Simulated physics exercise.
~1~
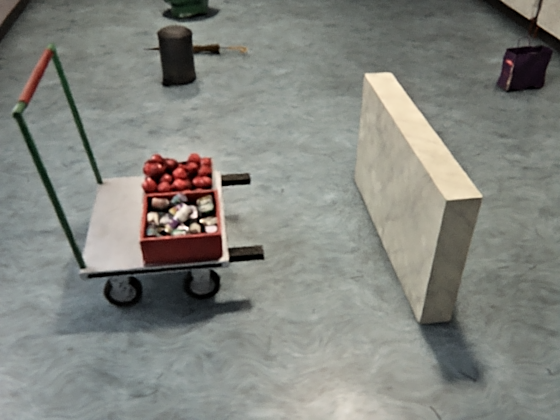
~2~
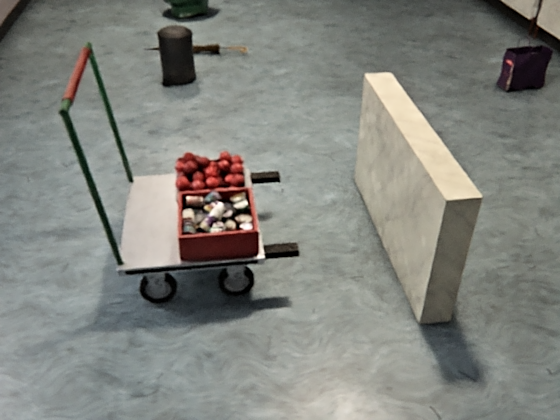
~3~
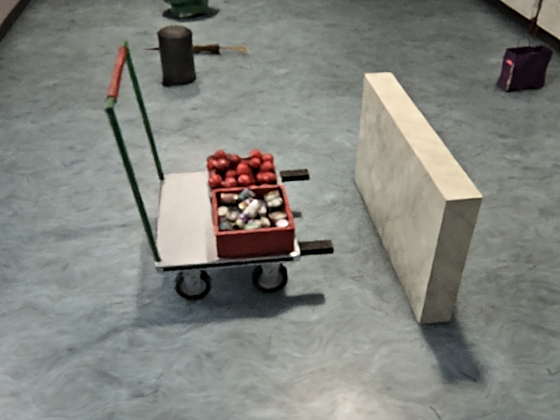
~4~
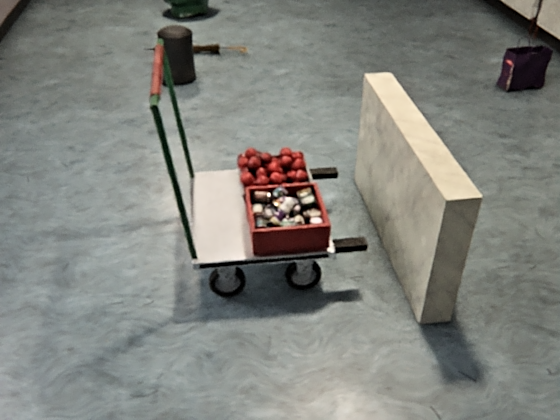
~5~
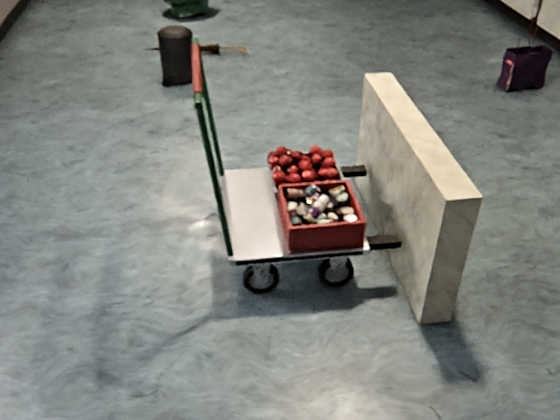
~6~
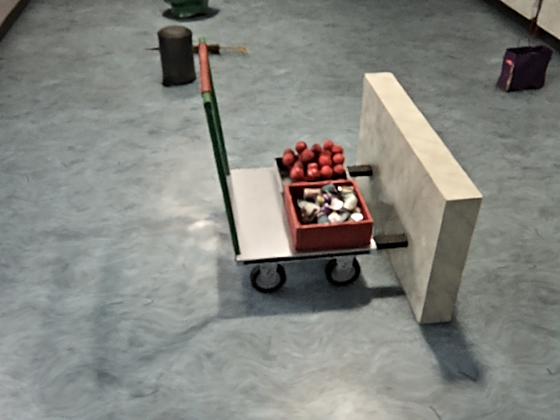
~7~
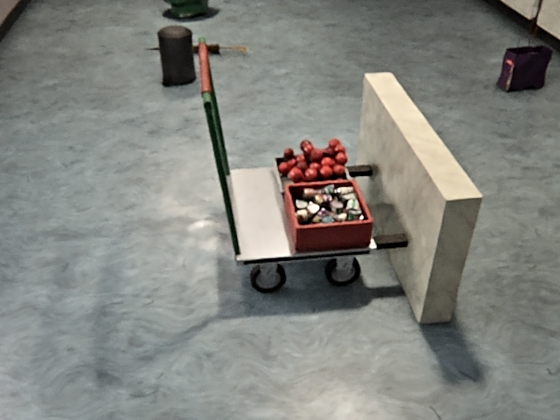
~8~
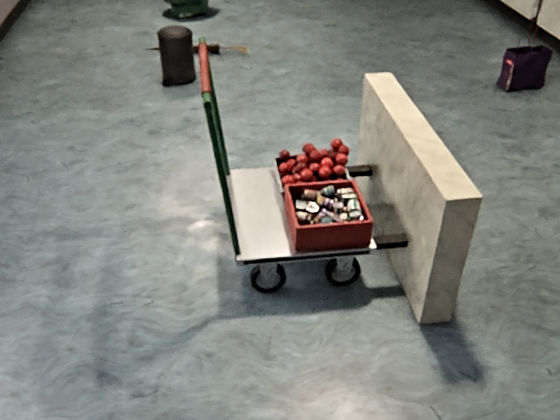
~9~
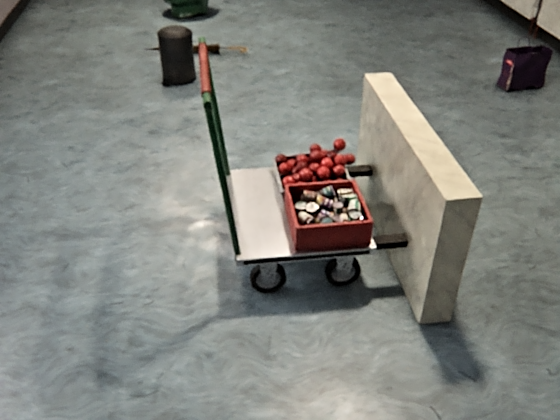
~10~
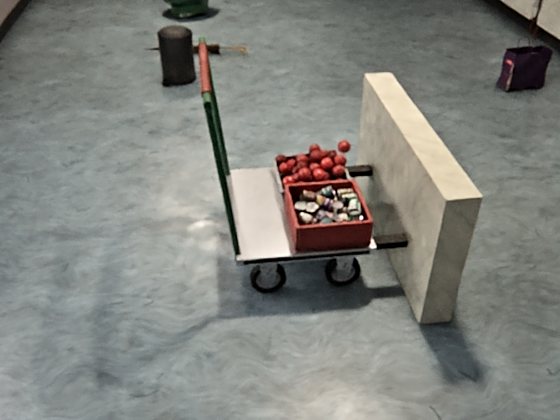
A trolley carrying two crates rolls right, stops against the wall, and its contents shift.
